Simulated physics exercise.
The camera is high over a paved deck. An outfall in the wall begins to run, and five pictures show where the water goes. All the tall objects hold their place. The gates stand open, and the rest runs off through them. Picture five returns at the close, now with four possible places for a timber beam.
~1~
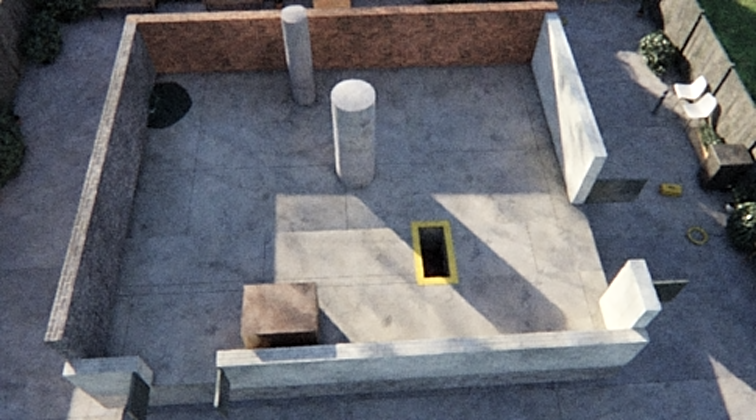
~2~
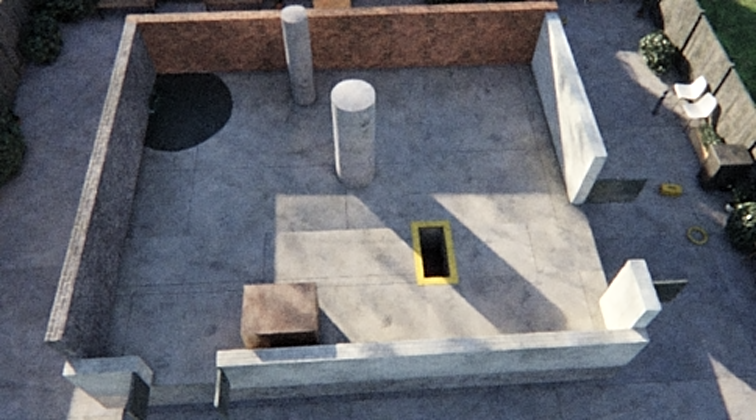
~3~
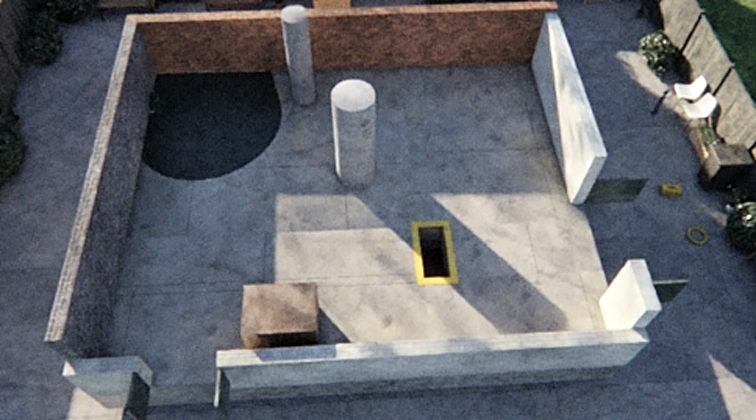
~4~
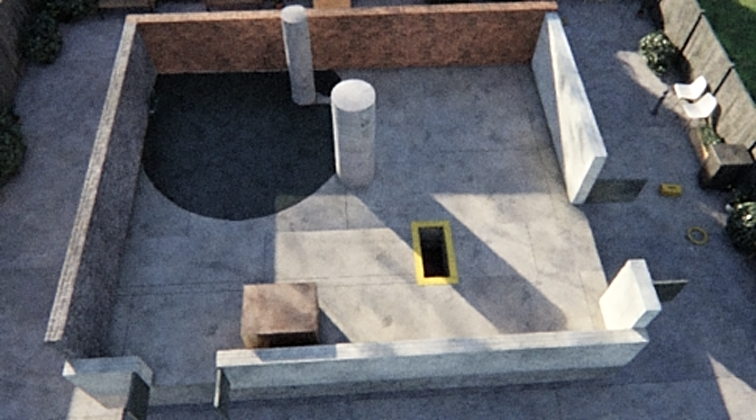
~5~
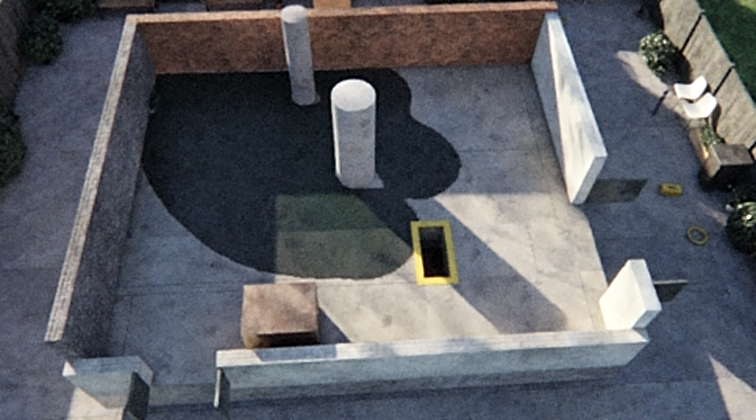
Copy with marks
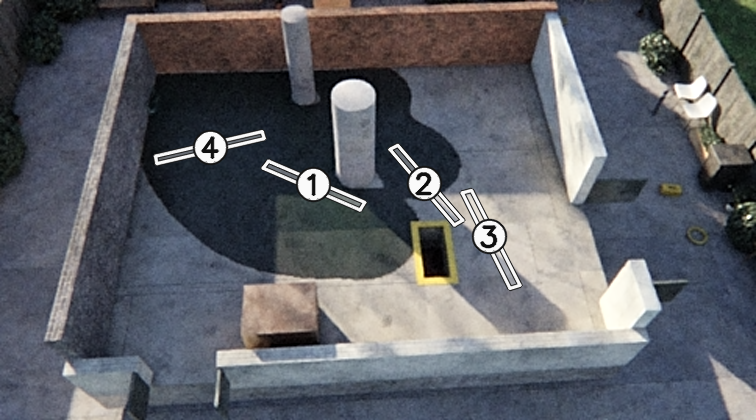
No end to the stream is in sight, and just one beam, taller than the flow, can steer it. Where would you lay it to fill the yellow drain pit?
2 is best.
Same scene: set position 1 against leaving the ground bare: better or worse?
Position 1 is worse.
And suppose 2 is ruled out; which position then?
3.
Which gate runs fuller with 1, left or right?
The right one.
In white, 1 from (265, 164) to (362, 206); 2 from (393, 147) to (458, 222); 3 from (466, 191) to (514, 286); 4 from (156, 159) to (263, 135).
For position 1, about 15 % of the stream goes into the yellow drain pit, about 83 % out by the gates.
For position 2, about 35 % of the stream goes into the yellow drain pit, about 64 % out by the gates.
For position 3, about 23 % of the stream goes into the yellow drain pit, about 75 % out by the gates.
For position 4, about 12 % of the stream goes into the yellow drain pit, about 83 % out by the gates.
